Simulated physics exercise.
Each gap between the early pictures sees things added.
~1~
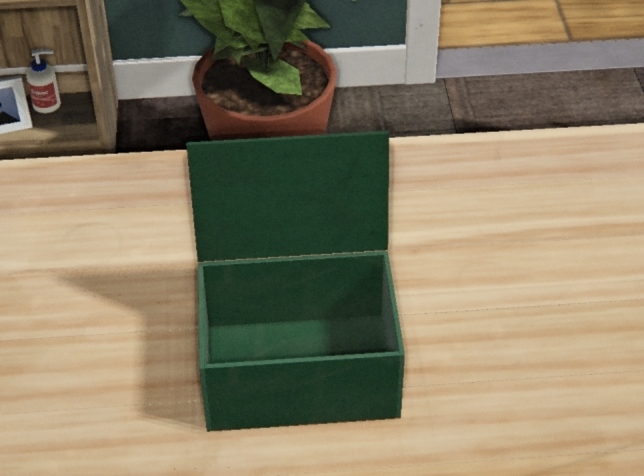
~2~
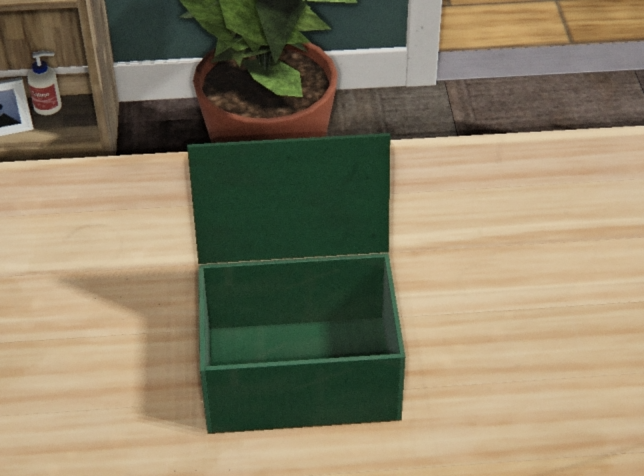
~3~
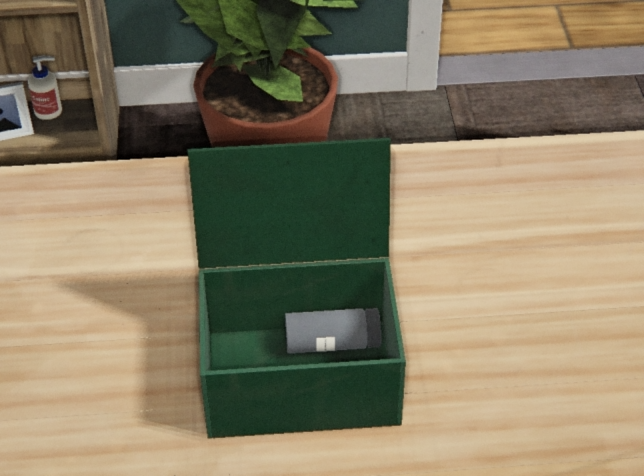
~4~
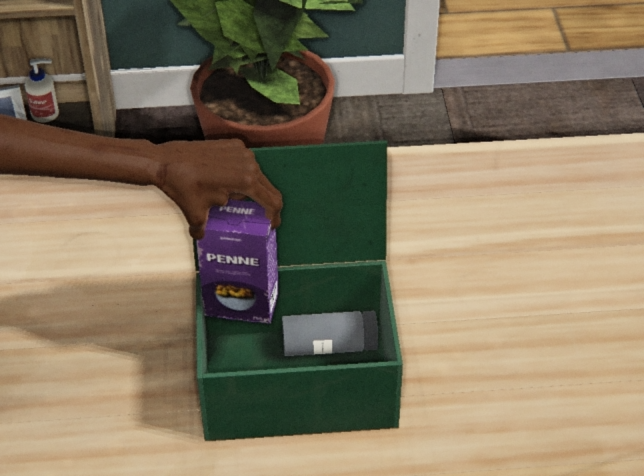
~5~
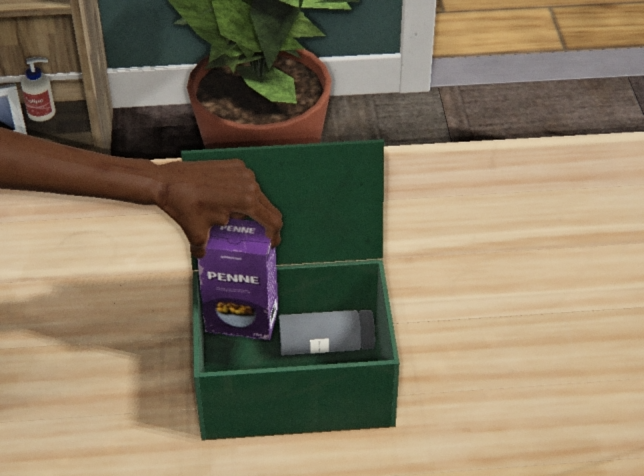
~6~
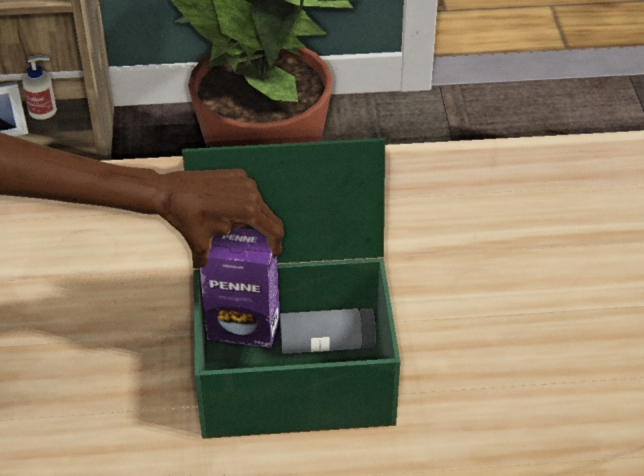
Open green box on a wooden table, empty at first, then holding a grey object as a hand lowers in a purple penne carton.
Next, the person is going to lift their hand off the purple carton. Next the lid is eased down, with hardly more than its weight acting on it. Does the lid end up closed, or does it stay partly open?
The lid ends up partly open.
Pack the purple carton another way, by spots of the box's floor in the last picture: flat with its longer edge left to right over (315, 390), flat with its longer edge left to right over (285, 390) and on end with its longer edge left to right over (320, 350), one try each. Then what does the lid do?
The first time the lid goes down fully, the second time it goes down fully, and the third time it can't shut.
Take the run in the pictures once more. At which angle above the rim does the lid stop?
About 18°.
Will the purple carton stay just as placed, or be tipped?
The purple carton ends up leaning.
Then, 1.30 s past the last view, lid 77° above the rim; purple carton displaced about its own width near (240, 318).
Then, 2.40 s past the last view, lid 31° above the rim; purple carton rocked 18° from its first pose near (242, 333).
Finally, lid 18° above the rim; moved from the start, purple carton; grey shaker still in place. Final places as the last picture's camera would see them, purple carton near (243, 352).
